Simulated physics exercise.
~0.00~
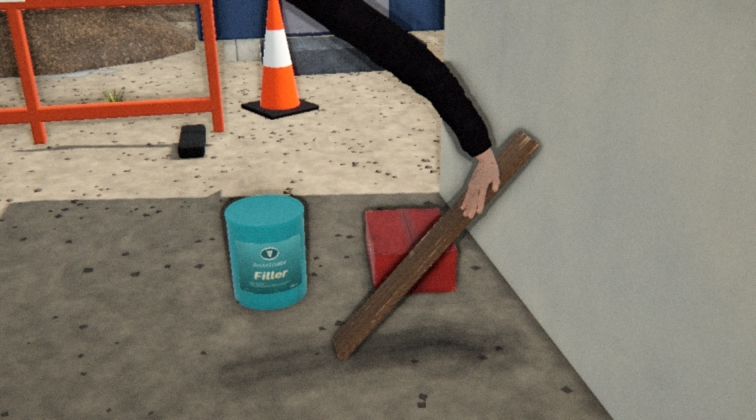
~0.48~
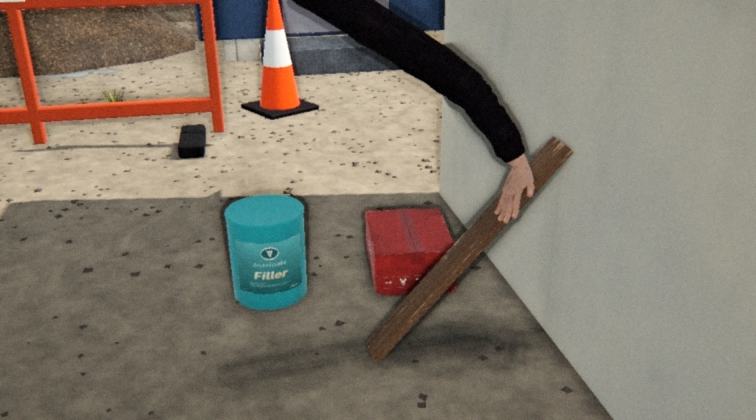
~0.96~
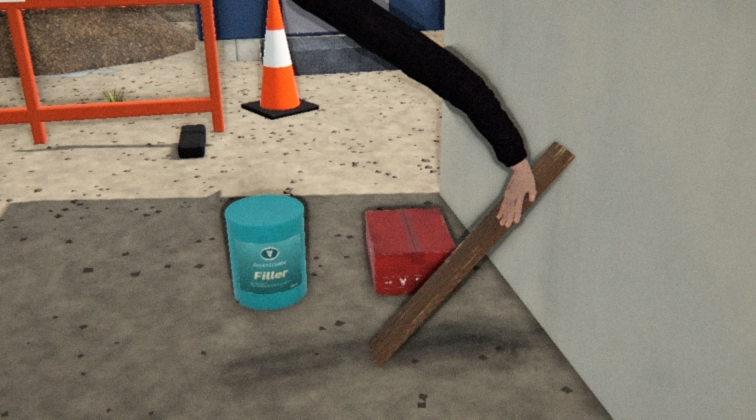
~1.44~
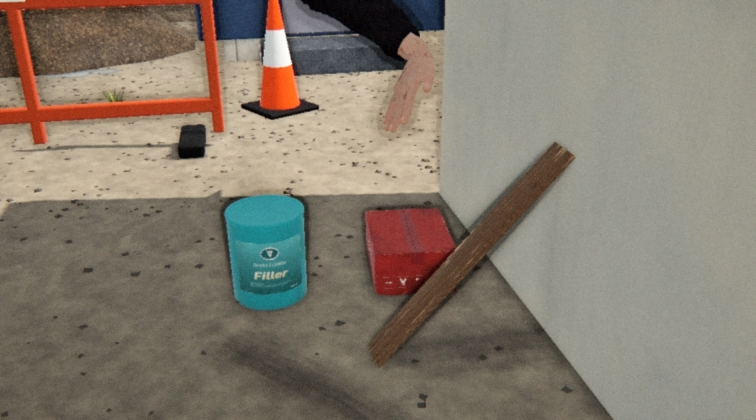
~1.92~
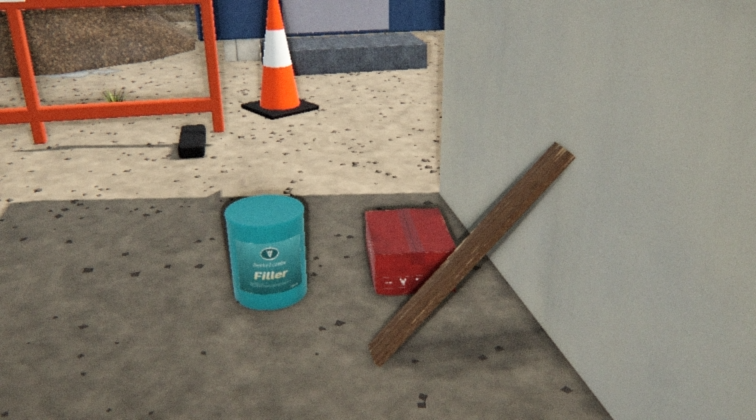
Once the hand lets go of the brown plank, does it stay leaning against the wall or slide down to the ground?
The brown plank stays leaning against the wall after the hand lets go and draws away.
Against a pale wall, a hand leans a brown plank, lets go, and it stays up.
